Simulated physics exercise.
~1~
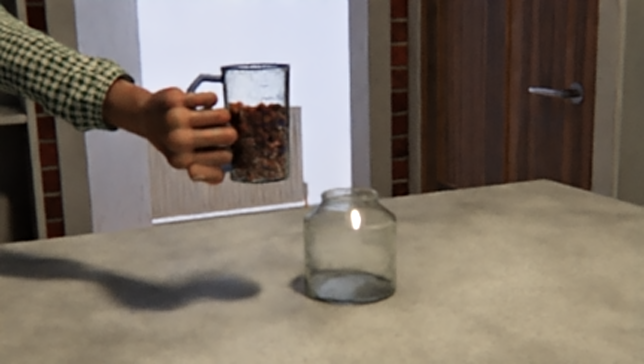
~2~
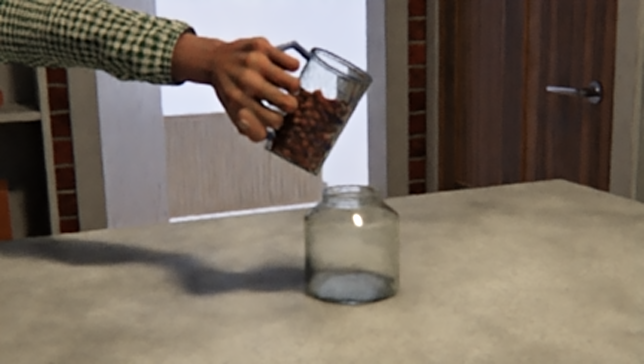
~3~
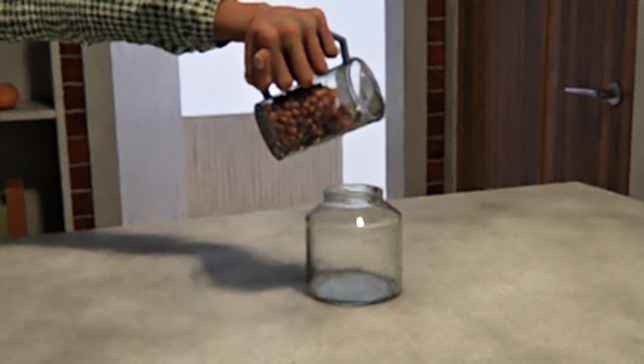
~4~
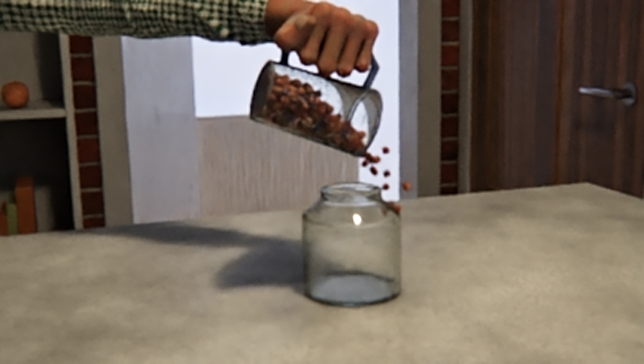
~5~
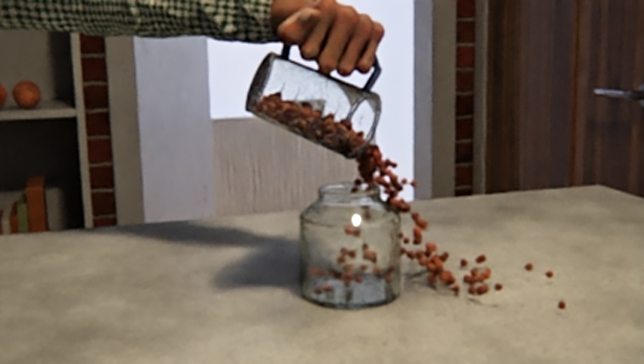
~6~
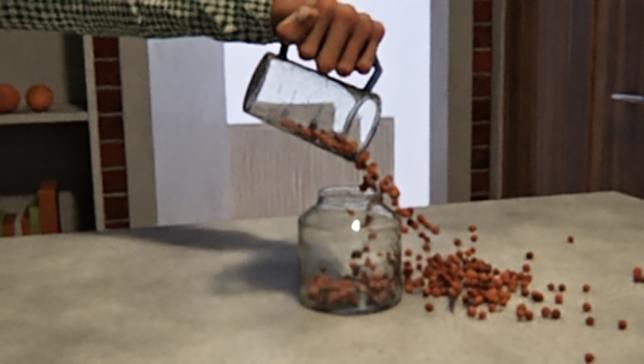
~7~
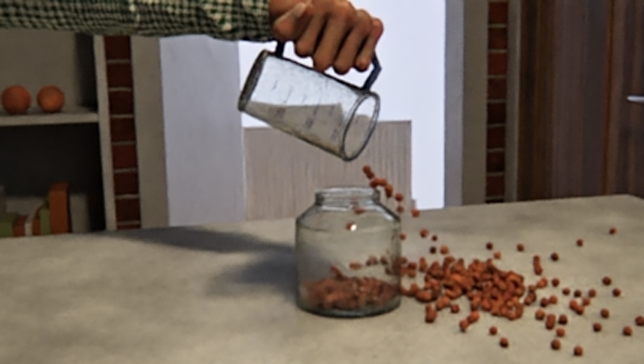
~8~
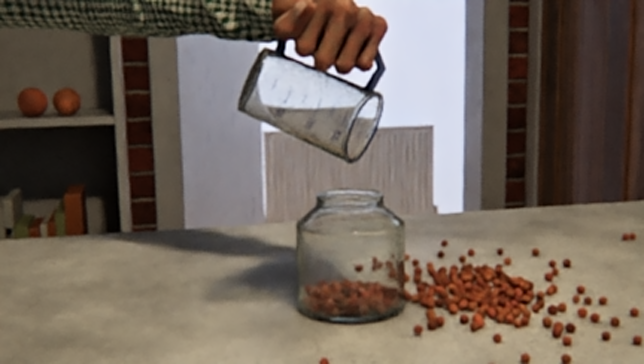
A hand in a checked sleeve moves a clear cup of reddish-brown pellets rightward above a glass jar and tips it until it empties, some pellets dropping into the jar while most spill across the tabletop to the right, leaving the jar partly filled.
